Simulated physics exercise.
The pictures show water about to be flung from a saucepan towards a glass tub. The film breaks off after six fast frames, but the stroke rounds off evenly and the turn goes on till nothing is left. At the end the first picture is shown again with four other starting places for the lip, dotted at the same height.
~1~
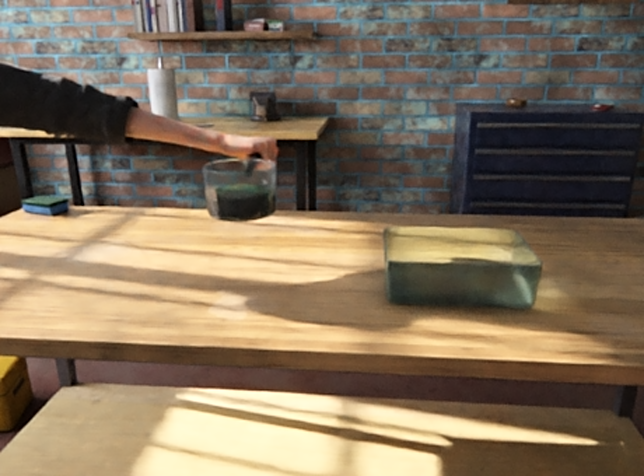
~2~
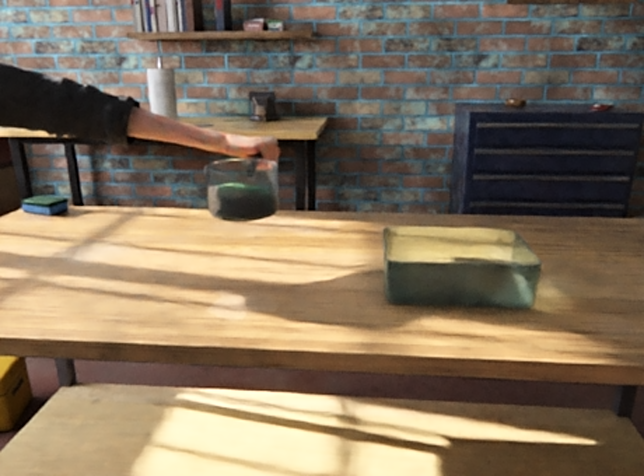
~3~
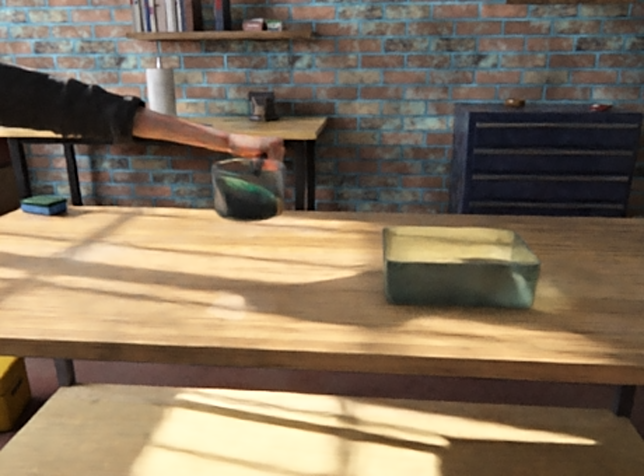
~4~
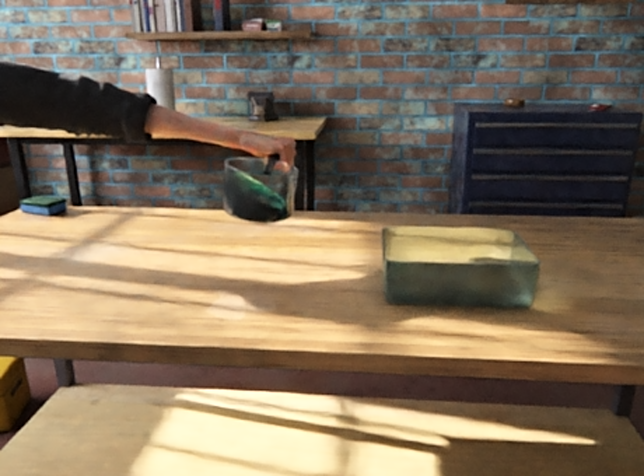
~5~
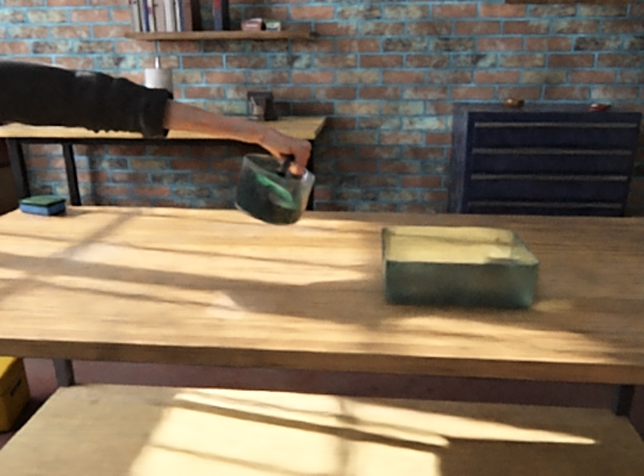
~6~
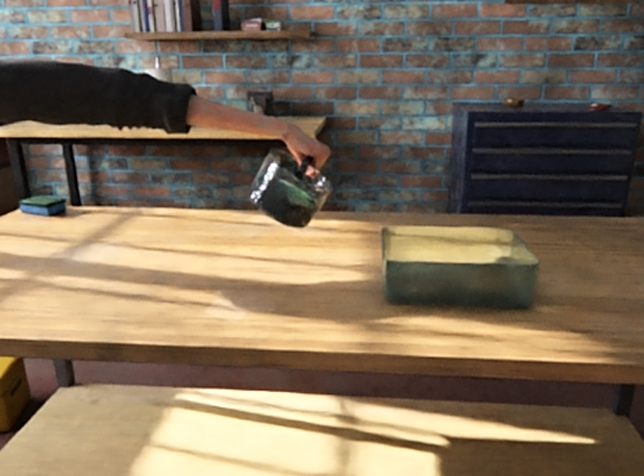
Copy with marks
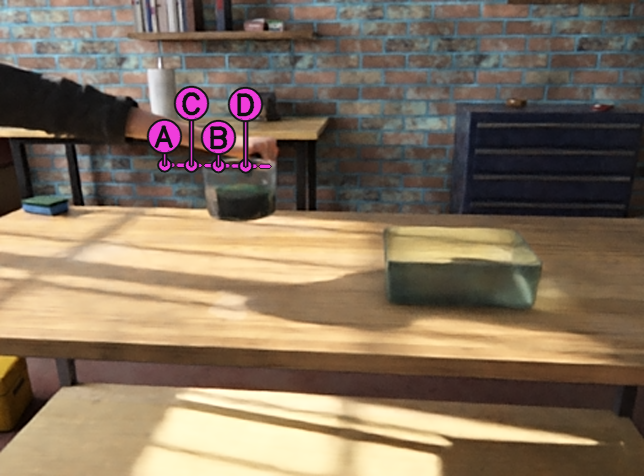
An arm holds a clear pan above a wooden table, then tilts it rightward.
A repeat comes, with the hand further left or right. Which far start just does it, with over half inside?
D is the one.
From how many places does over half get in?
One of them.
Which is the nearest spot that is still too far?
Spot B.
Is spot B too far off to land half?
Yes, it does.
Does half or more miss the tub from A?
Yes, that goes wrong.
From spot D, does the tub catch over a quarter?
Yes.
On the marked copy, A at (164, 164); B at (218, 165); C at (191, 165); D at (245, 166).
Choosing A, about 0 % lands in the tub, 100 % falls short.
Choosing B, about 17 % lands in the tub, 77 % falls short and 5 % goes beside or beyond.
Choosing C, about 0 % lands in the tub, 95 % falls short and 4 % goes beside or beyond.
Choosing D, about 70 % lands in the tub, 15 % falls short and 15 % goes beside or beyond.
